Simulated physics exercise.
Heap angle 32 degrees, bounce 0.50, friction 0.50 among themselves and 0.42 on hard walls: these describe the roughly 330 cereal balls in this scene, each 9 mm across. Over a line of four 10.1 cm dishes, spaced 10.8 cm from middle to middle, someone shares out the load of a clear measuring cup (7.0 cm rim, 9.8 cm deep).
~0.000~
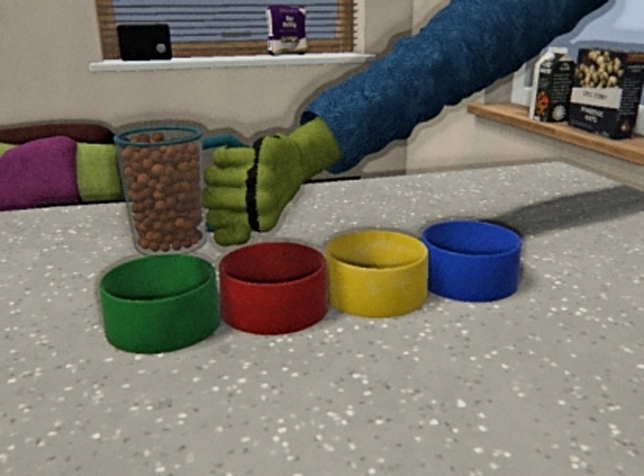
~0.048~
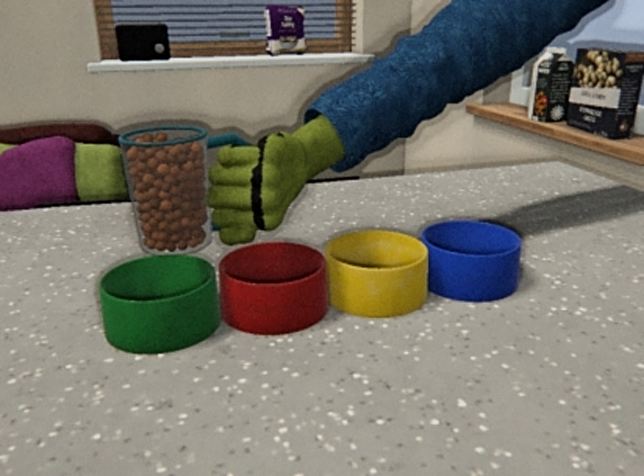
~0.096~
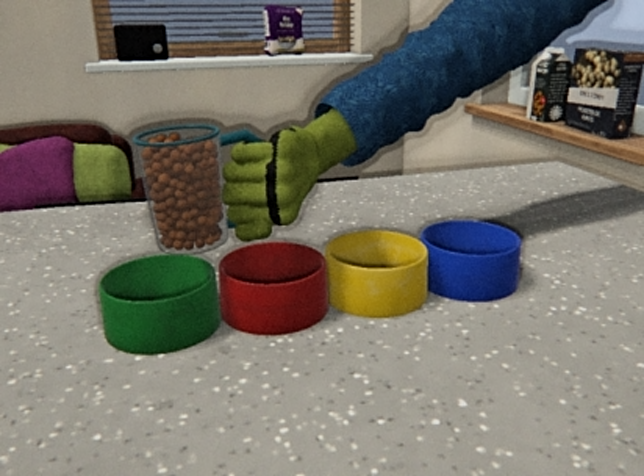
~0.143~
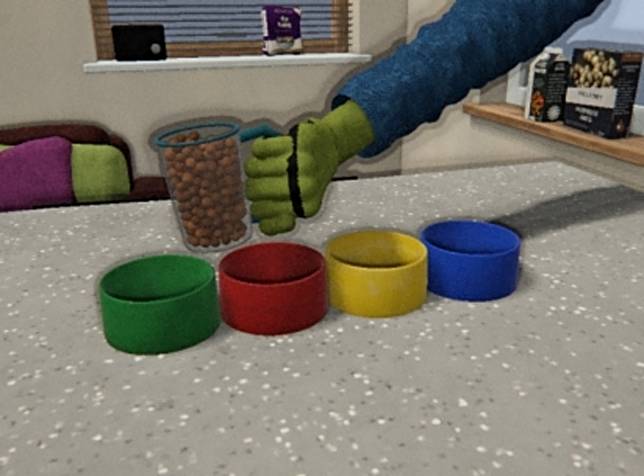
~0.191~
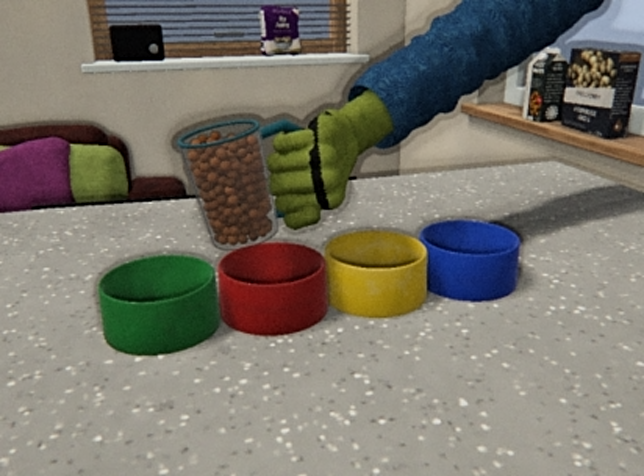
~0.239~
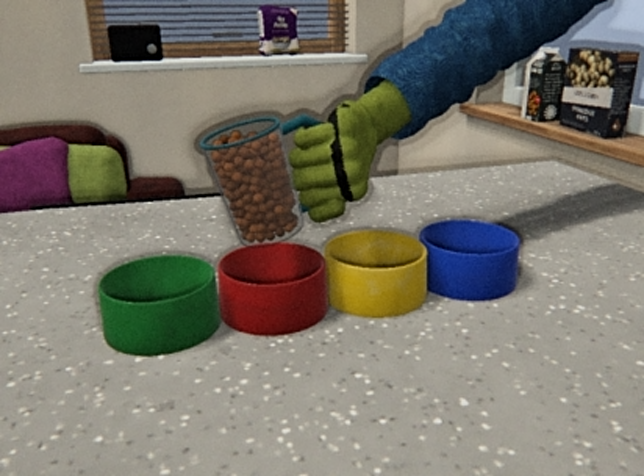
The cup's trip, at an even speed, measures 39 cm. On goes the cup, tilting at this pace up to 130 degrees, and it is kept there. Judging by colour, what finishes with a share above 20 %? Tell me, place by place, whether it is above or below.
In the end red: The share is going to stay within a fifth, blue: The share is going to pass a fifth, green: The share is going to stay within a fifth, yellow: The share is going to stay within a fifth, counter: The share is going to stay within a fifth.
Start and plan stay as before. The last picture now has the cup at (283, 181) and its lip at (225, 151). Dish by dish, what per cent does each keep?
Kept per dish: Red = 0, blue = 90, green = 0, yellow = 0.
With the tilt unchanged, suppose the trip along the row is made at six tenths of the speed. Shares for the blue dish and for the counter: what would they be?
In that case blue 90; counter 10.
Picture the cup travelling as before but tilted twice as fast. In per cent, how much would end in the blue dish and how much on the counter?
In that case you'd see blue at 80 and the counter at 20.
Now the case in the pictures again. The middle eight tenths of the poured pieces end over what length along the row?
I'd put it near 6 cm.
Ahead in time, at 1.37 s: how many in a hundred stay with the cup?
Roughly 80 per cent.
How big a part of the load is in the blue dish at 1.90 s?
Close to 95 per cent at that point.
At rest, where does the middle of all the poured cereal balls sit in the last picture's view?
Somewhere near (473, 257) in the last picture.
After 0.92 s, tilt 69 degrees; cup holds 100 %.
After 1.37 s, tilt 105 degrees; cup holds 80 %, blue 20 %.
After 1.90 s, tilt 130 degrees; cup holds 0 %, blue 95 %.
At rest (2.4 s), red 0 %, blue 95 %, green 0 %, yellow 0 %, counter 5 %.
